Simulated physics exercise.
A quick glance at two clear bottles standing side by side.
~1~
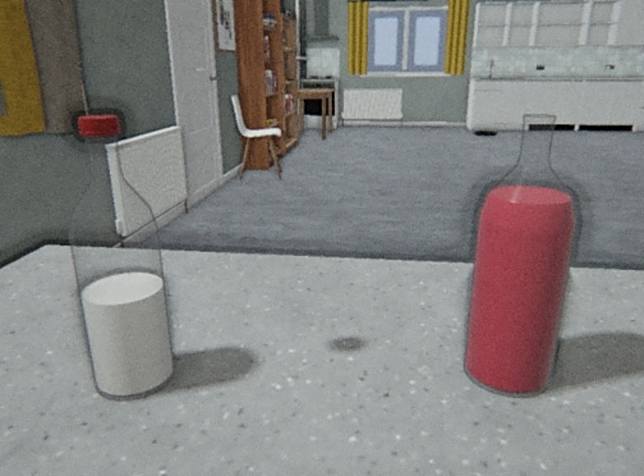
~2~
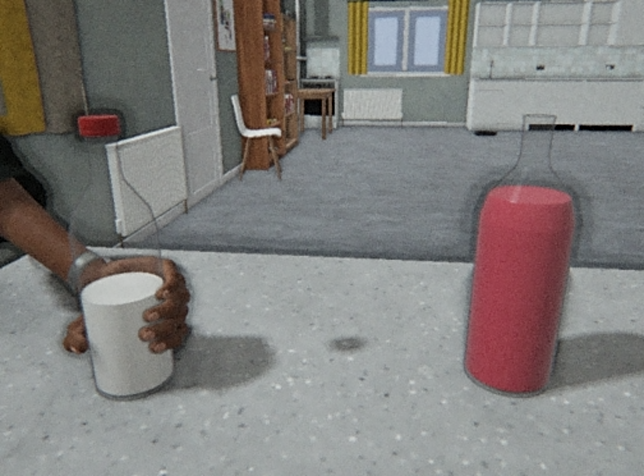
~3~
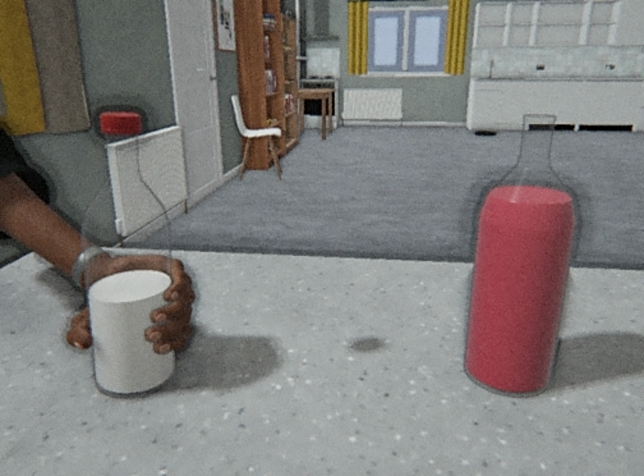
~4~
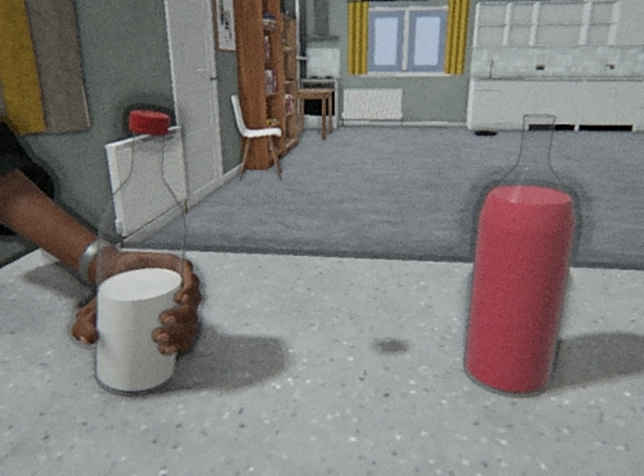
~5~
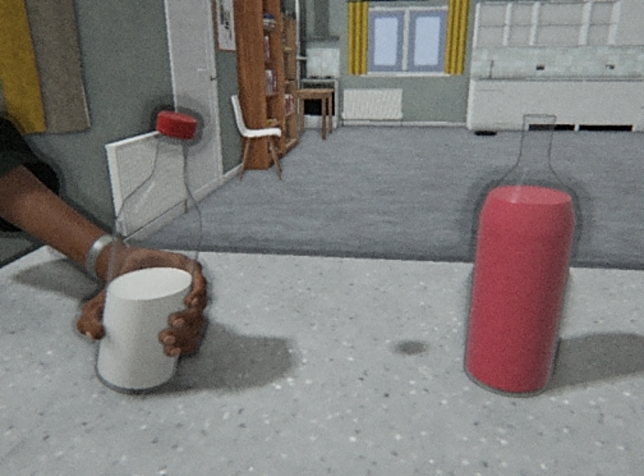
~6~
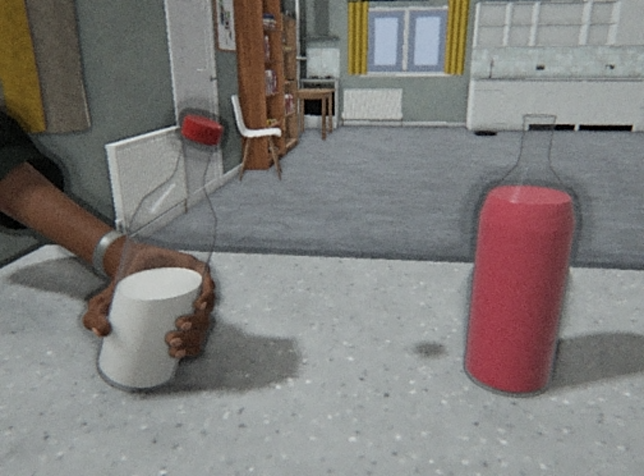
A hand reached in from the left, gripped the red-capped bottle of white liquid and gradually leaned it to the right, while the open bottle of red liquid stayed still on the speckled counter.
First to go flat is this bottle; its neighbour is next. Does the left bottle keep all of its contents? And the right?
Left: Yes; right: No.
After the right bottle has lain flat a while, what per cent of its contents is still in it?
I reckon close to 40 per cent is held back.
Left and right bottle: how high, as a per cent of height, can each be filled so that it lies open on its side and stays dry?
Roughly 24 % and 28 %.
Next, the left bottle is nearly down; left bottle, dry at the neck.
After that, the left bottle lies flat; left bottle, dry at the neck.
Finally, both lie flat; left bottle, dry at the neck; right bottle, some has come out.
